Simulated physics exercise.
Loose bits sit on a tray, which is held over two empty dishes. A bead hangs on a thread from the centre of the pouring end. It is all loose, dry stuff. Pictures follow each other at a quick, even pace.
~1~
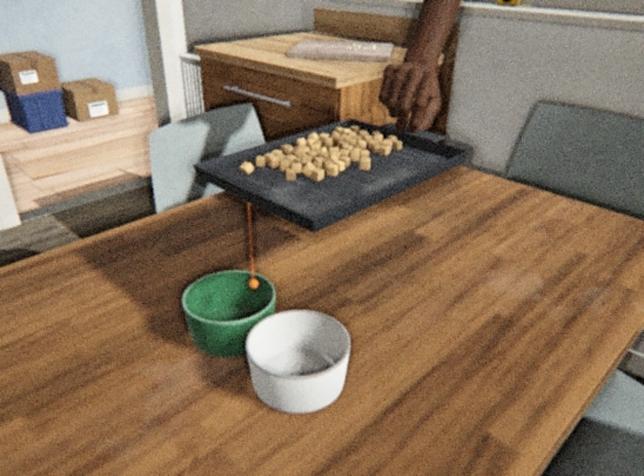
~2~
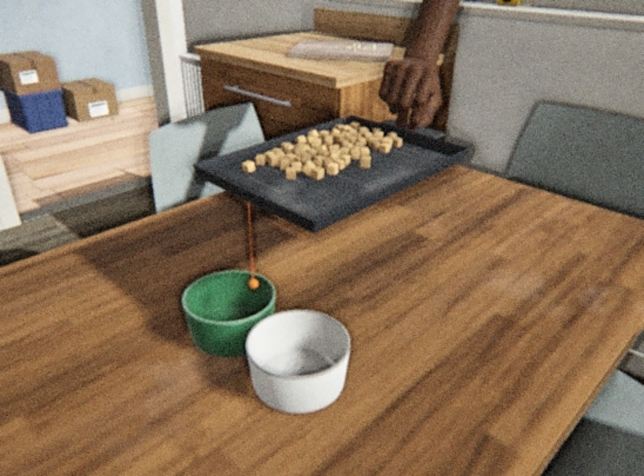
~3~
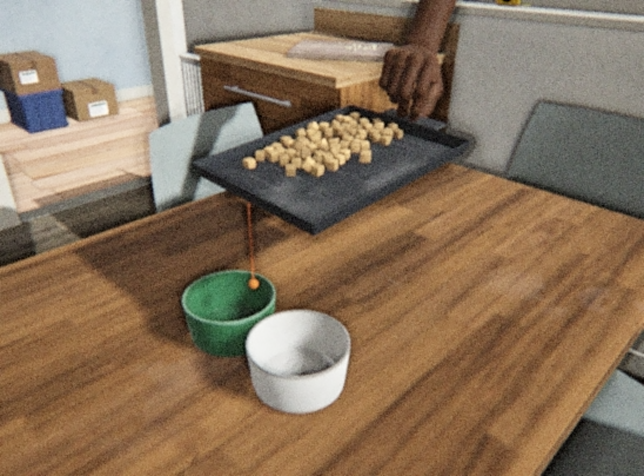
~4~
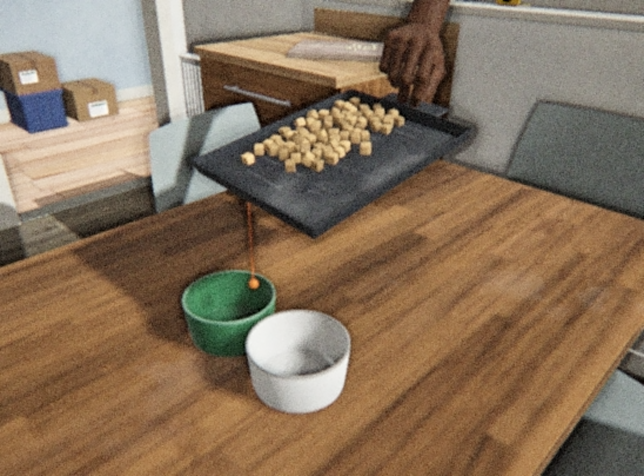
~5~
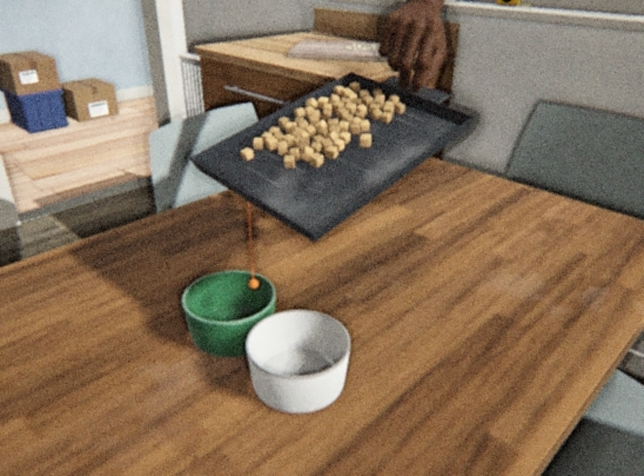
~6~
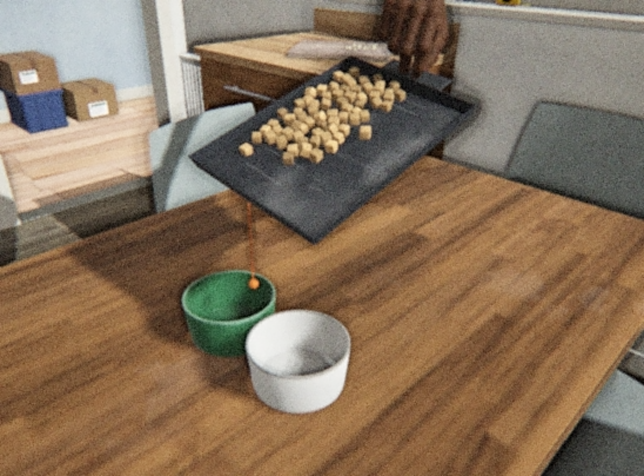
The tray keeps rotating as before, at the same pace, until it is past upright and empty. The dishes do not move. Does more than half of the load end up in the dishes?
The dishes are going to end up holding the main part.
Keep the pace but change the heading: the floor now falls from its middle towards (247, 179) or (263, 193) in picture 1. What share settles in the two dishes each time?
Somewhere close to 40 % the first time, 40 % the second.
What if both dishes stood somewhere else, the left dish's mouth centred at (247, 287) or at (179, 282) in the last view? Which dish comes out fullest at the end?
In the first try it's the rightmost dish, and in the second it's the rightmost dish.
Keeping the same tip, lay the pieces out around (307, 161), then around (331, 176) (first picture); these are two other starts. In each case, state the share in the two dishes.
Some 80 and then some 80 per cent.
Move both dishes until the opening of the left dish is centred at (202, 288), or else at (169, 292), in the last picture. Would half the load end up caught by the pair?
The pair would catch the greater share the first time and the lesser share the second time.
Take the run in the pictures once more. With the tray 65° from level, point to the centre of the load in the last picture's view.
I'd put the middle of the pieces at roughly (302, 203).
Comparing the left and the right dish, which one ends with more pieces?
The one at right ends up fuller.
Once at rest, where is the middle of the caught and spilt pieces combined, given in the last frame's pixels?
(303, 371).
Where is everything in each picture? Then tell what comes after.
In the first picture, corners of the pouring end at (199, 165) and (314, 217), level; middle of the load at (334, 153), small wooden cubes; left dish at (193, 330); right dish at (260, 383); bead on its thread at (253, 284).
In the second picture, corners of the pouring end at (198, 164) and (314, 218), level; middle of the load at (334, 150).
In the third picture, corners of the pouring end at (198, 162) and (314, 221), tipped barely, lowest at the right corner; middle of the load at (334, 144).
In the fourth picture, corners of the pouring end at (197, 160) and (313, 225), tipped a little, lowest at the right corner; middle of the load at (333, 135).
In the fifth picture, corners of the pouring end at (195, 158) and (313, 229), tipped a little, lowest at the right corner; middle of the load at (333, 125).
In the sixth picture, corners of the pouring end at (194, 155) and (313, 233), tipped clearly, lowest at the right corner; middle of the load at (332, 116); left dish at (193, 330); right dish at (260, 383).
Soon after the last picture, tray tipped steeply; most on the tray; a stray few in the right dish; a small part in the air.
A little later, tray tipped past a quarter turn; a small part on the tray; about two thirds in the right dish; a small part outside both; about a quarter in the air.
Later still, tray tipped past a quarter turn; most in the right dish; a stray few in the left dish; a small part outside both.
At rest, tray tipped past a quarter turn; most in the right dish; a stray few in the left dish; a small part outside both.
